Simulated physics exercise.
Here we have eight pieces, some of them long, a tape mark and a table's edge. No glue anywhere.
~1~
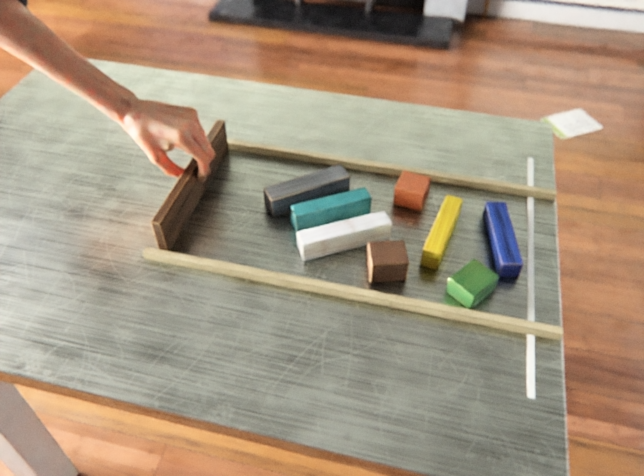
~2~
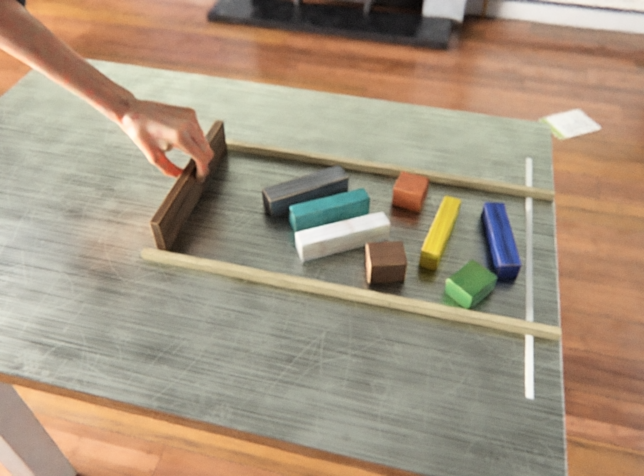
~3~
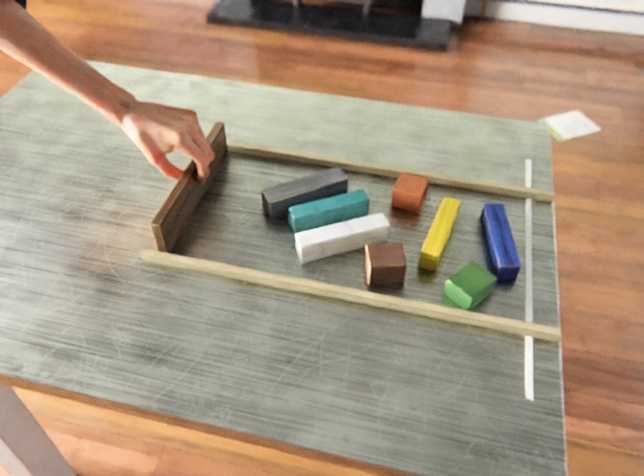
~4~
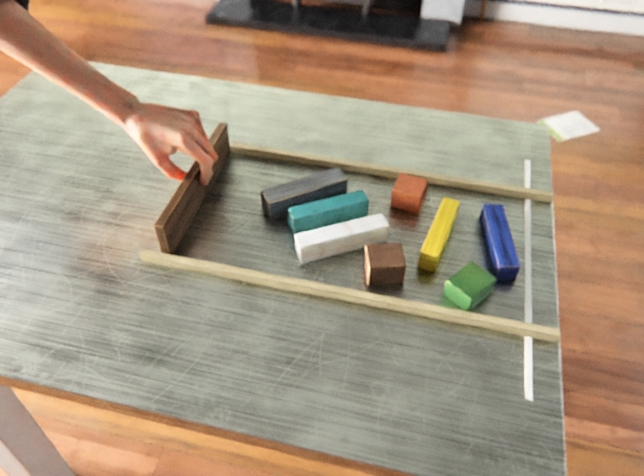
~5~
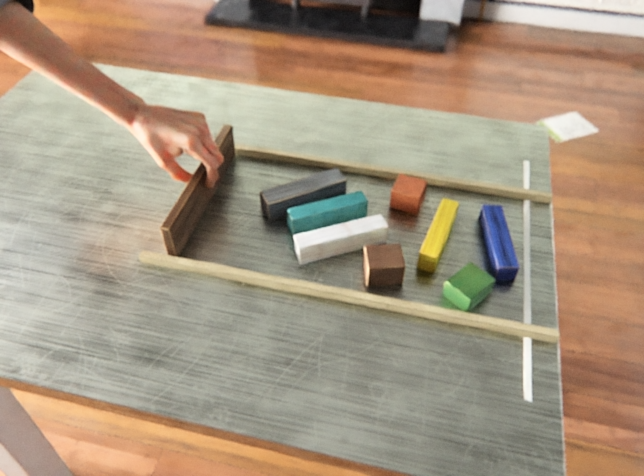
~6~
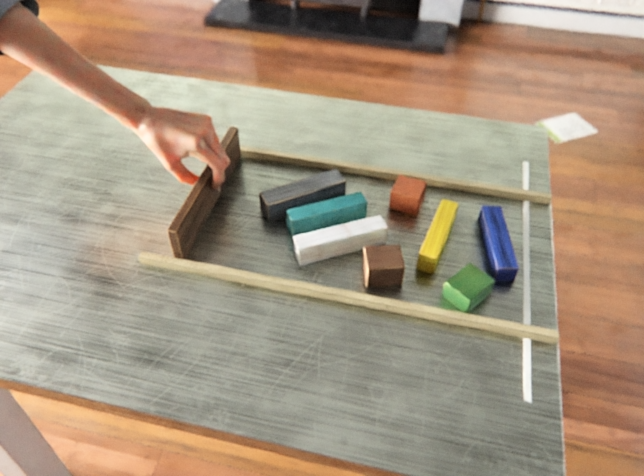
A hand slides a brown board slightly right toward eight colored blocks on a table.
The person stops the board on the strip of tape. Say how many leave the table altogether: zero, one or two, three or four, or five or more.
Here the number that fall off is five or more.
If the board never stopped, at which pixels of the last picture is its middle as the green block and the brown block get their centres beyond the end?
About (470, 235), and (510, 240) for the other.
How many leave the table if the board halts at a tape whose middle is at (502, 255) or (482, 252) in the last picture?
The counts: 3 and 3.
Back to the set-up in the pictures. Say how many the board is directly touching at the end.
In contact: 1.
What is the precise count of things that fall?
In all, 7 of them.
Early on, none off yet; blue stick at rest near (497, 242); green block at rest near (468, 288); yellow stick at rest near (438, 235).
A while later, none off yet; blue stick at rest near (497, 242); green block moving near (472, 291); yellow stick travelled a little near (464, 240).
Further along, none off yet; blue stick leaning well over near (568, 250); green block travelled well along near (560, 311); yellow stick travelled about its own width near (549, 252).
Finally, the number that fall off is five or more; lost, turquoise bar, white stick, brown block, orange block, yellow stick, green block and blue stick.
